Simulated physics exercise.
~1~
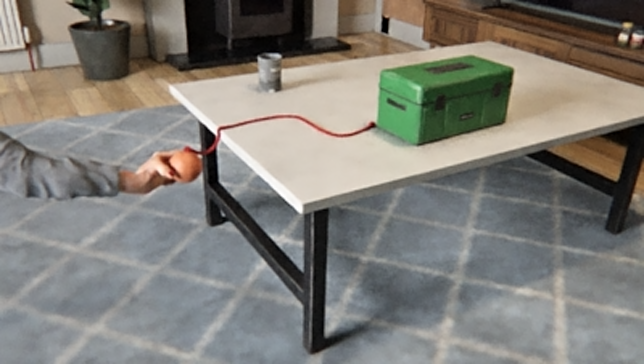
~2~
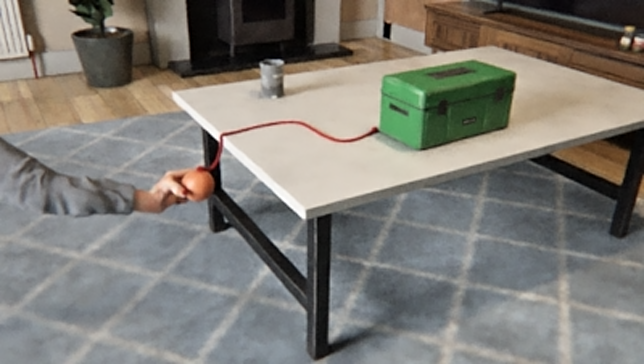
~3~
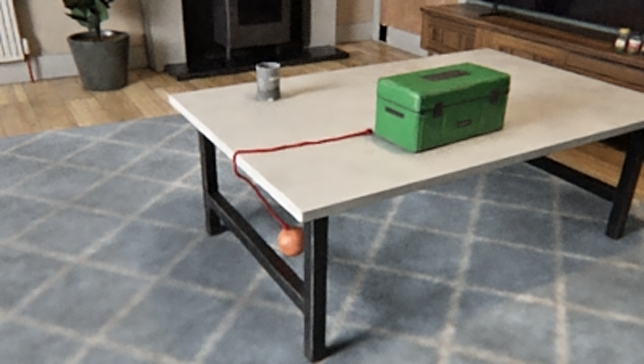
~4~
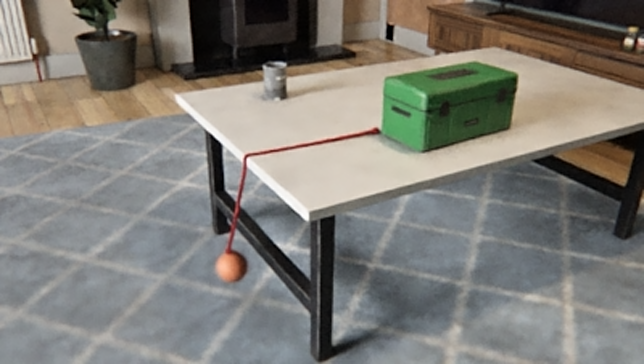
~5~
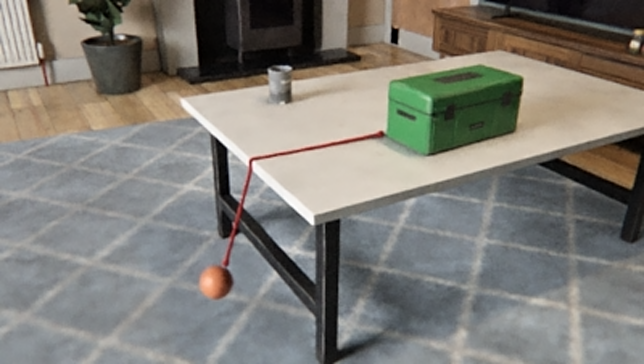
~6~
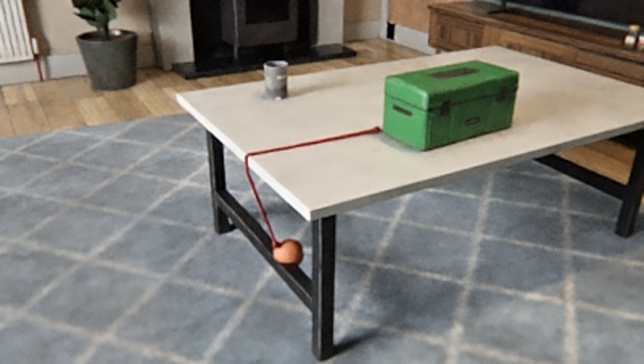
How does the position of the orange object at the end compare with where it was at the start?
At the start it was held in a hand out beyond the left end of the table. By the end it was lower and further right, hanging on the cord below the tabletop near the front leg.
